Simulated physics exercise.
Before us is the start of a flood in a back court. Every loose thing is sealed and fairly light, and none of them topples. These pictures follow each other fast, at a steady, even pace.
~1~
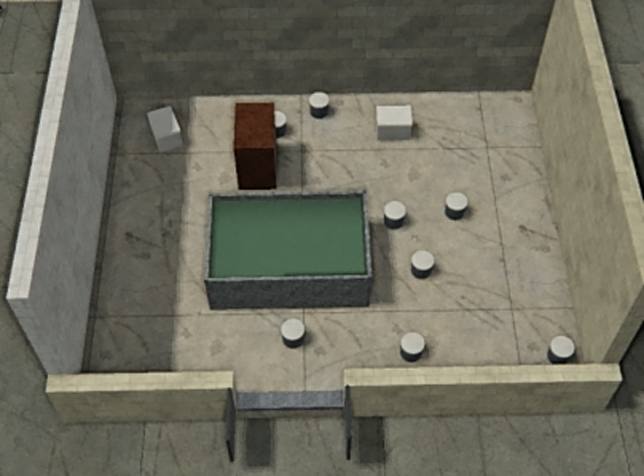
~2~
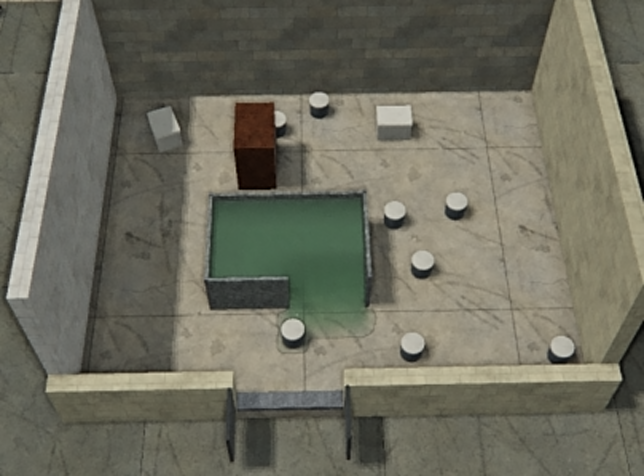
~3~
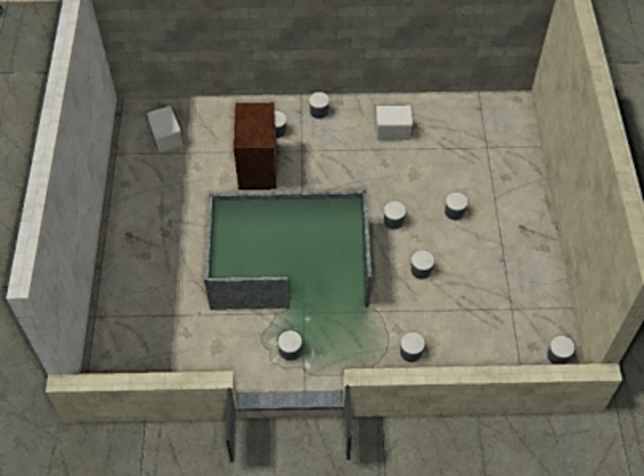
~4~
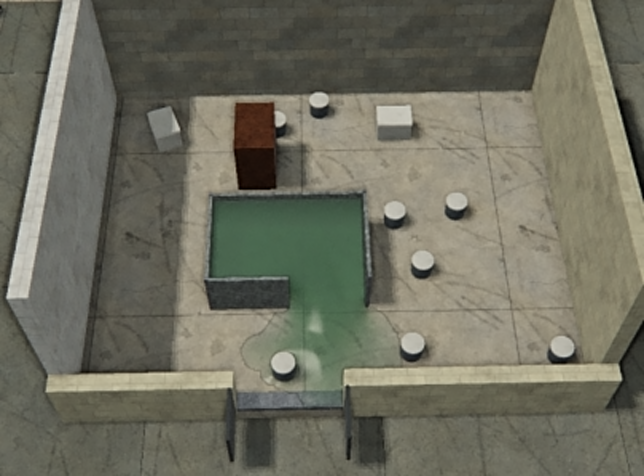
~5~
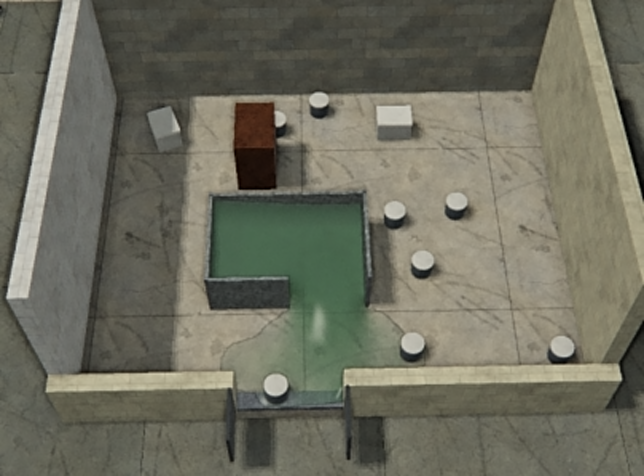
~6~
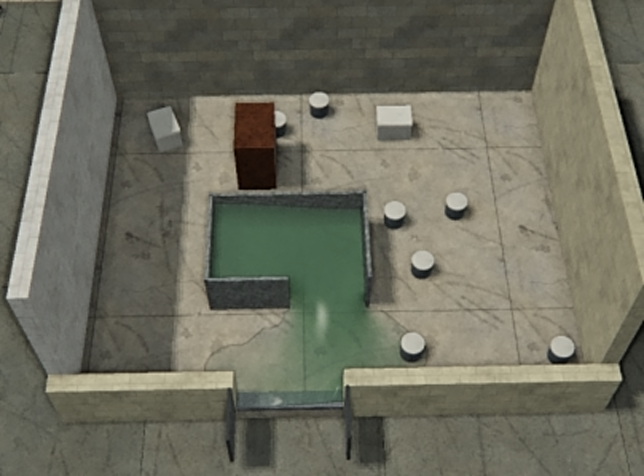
Green water pours from a walled tank as part of its front side opens, spreading over the paved floor of a walled court. It reaches one small white-topped pail and carries it toward the front gap, then into it, until the pail is out of sight; the other objects stay still.
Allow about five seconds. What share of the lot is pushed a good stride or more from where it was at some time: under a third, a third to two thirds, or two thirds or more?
Low band.
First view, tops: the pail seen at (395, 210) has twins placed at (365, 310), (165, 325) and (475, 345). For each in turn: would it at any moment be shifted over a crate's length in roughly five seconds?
Okay, in order the twins go a long way, nowhere much, a long way.
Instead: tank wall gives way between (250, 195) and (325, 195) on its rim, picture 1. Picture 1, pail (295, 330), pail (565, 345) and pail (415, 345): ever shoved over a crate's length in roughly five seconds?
Taking them in order, short of it, short of it, short of it.
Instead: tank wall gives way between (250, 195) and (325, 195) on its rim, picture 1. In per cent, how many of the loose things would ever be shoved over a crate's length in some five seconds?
About 40 %.
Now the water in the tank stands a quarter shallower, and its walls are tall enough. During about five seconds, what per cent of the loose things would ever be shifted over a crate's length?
30 per cent.
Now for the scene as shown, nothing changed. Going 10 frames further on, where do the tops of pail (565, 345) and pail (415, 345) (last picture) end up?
Roughly at (568, 311) and (553, 292).
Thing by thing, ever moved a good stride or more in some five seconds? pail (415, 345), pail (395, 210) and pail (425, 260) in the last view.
Listed order gives past that mark, then below that mark, and lastly below that mark.
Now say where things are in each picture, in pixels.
In the first frame, a pail at (413, 343), on the bottom; a pail at (395, 210), on the bottom; 0 of 10 have shifted.
In the second frame, a pail at (413, 343) rests on the ground; a pail at (395, 210), on the bottom; 0 of 10 have shifted.
In the third frame, a pail at (413, 343) rests on the ground; a pail at (395, 210) rests on the ground; 1 of 10 have shifted.
In the fourth frame, a pail at (413, 343), on the bottom; a pail at (395, 210) rests on the ground; 1 of 10 have shifted.
In the fifth frame, a pail at (413, 343), on the bottom; a pail at (395, 210) rests on the ground; 1 of 10 have shifted.
In the sixth frame, a pail at (413, 343) rests on the ground; a pail at (395, 210), on the bottom; 1 of 10 have shifted.
A moment on, 1 of 10 are well off their spots; 0 afloat.
Next, 3 of 10 are well off their spots; 1 afloat.
Later, 3 of 10 are well off their spots; 0 afloat.
In the end, 3 of 10 are well off their spots, and 3 have been at some point; 0 afloat.
